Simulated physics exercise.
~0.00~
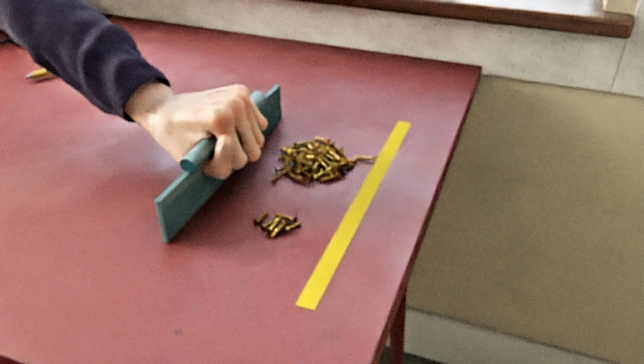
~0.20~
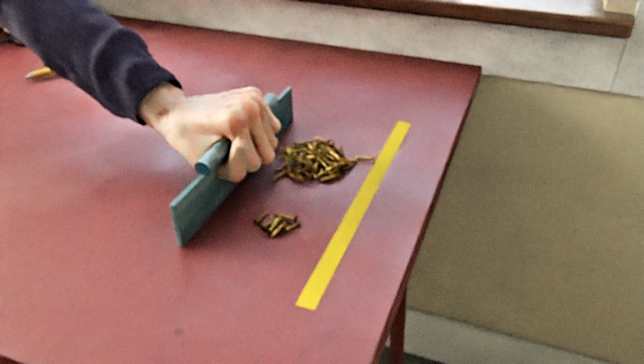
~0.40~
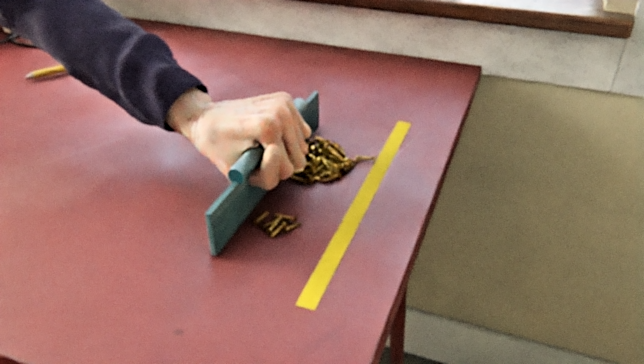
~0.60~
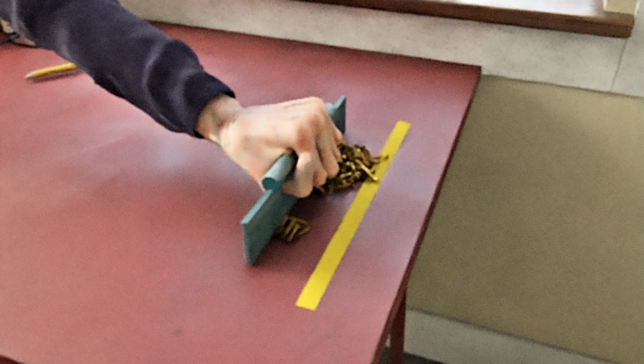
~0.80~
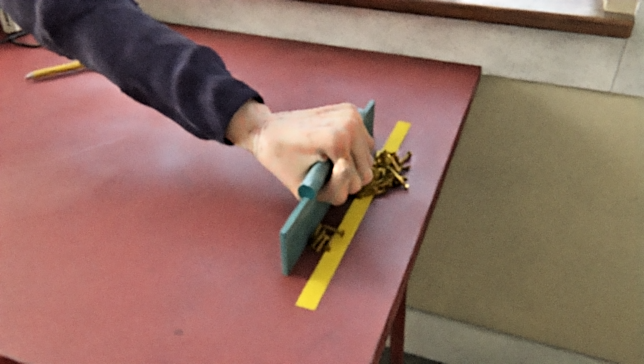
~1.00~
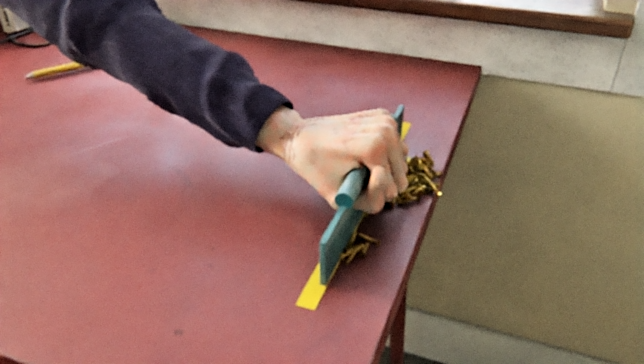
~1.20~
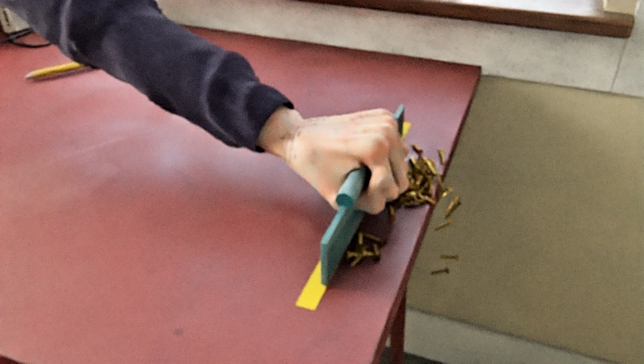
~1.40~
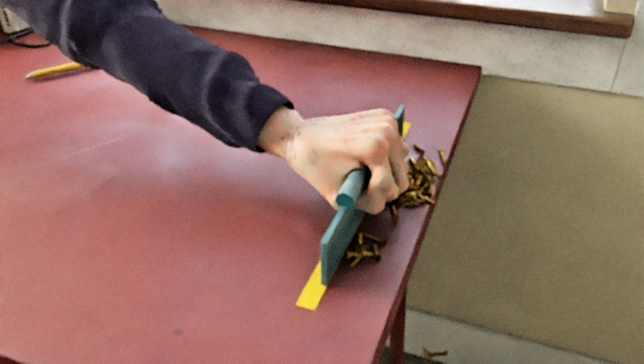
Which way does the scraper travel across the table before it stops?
The scraper moves to the right, toward the edge of the table, until it stops at the yellow tape.
